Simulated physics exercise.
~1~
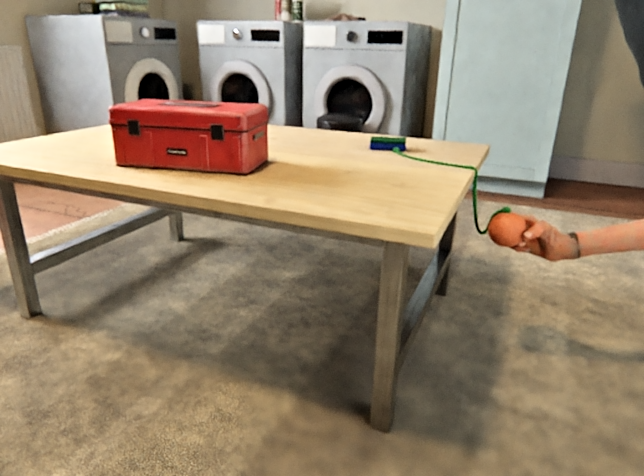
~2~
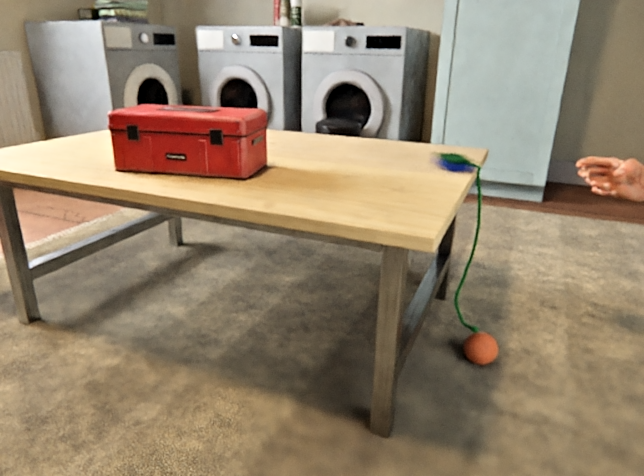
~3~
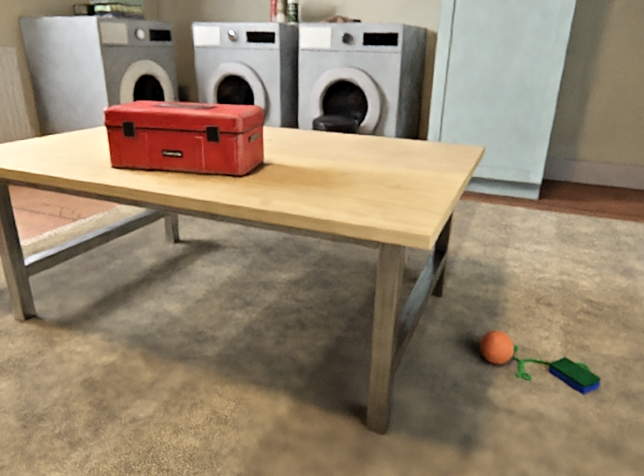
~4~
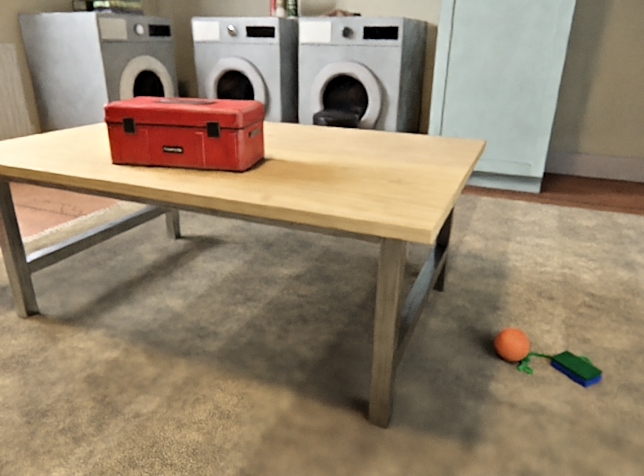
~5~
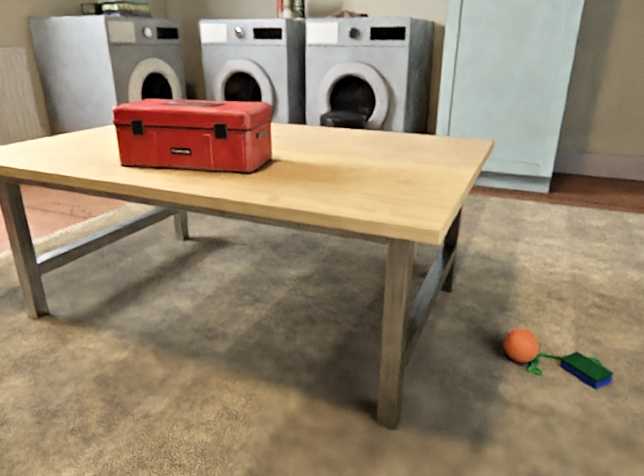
At first, a hand at the right holds an orange beside a wooden table, with a green cord running from it to a small green and blue sponge near the table's far edge. A red toolbox sits on the tabletop, and washing machines stand behind. The fingers let go and the hand draws back as the orange drops to the carpet, pulling the sponge to the table's corner. The sponge then goes over the edge and lands on the floor to the right of the orange. The orange shifts slightly toward it, and both end up lying still, while the toolbox remains in place.
